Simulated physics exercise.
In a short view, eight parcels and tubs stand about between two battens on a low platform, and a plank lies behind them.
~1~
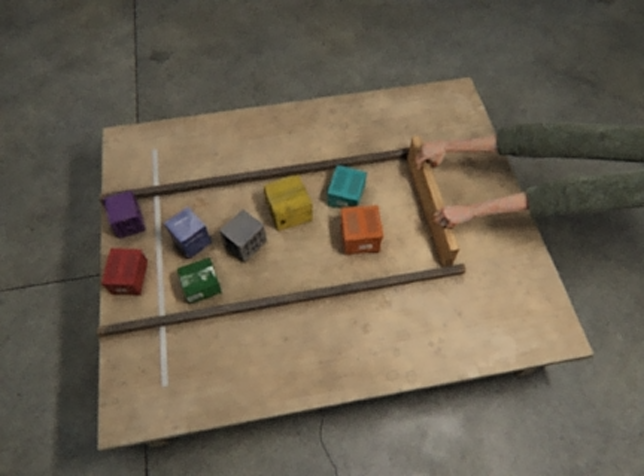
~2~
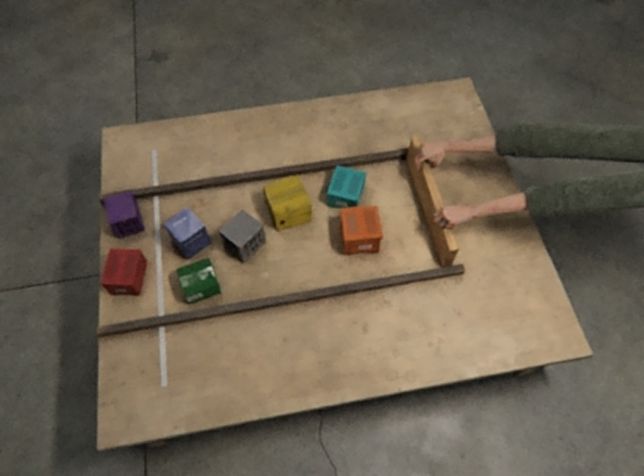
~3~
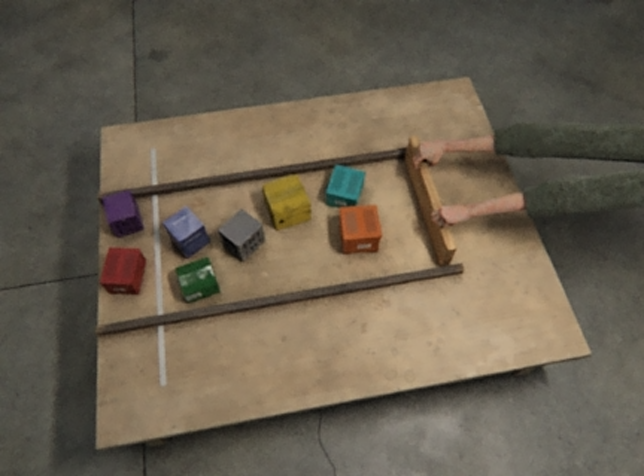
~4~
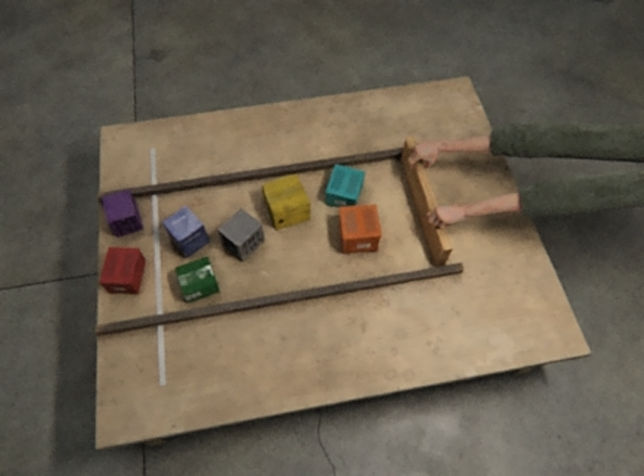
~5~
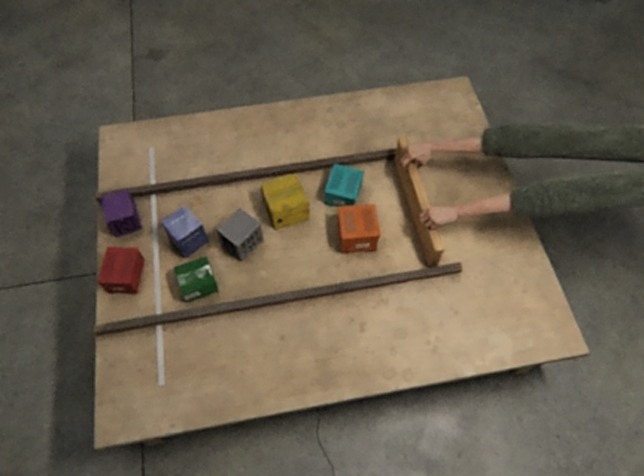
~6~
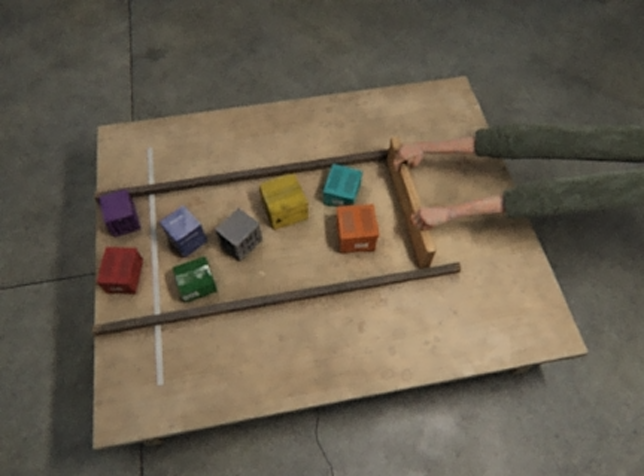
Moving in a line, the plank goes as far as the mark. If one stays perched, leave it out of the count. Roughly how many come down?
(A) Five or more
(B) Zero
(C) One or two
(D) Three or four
Three or four (D).
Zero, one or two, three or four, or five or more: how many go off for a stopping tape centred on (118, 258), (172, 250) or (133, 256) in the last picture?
In order: Five or over; three to four; five or more.
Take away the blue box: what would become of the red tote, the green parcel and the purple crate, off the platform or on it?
The red tote is lost, the green parcel survives, the purple crate tumbles off.
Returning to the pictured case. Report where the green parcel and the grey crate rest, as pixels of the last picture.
In the last picture the first middle sits at (101, 301) and the other at (97, 257).
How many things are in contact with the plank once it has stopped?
That makes 2.
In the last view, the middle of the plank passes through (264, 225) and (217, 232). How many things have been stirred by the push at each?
At the first point the count is 5, at the second it's 7.
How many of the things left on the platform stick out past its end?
The number would be 3.
Soon after, none off yet; red tote at rest near (121, 271); purple crate at rest near (120, 213); blue box at rest near (184, 232).
After that, none off yet; red tote at rest near (121, 271); purple crate at rest near (120, 213); blue box displaced a little near (180, 232).
And then, none off yet; red tote displaced about its own width near (98, 280); purple crate displaced a little near (112, 213); blue box displaced well along near (112, 242).
In the end, the number that fall off is three or four; gone, blue box, purple crate and red tote.
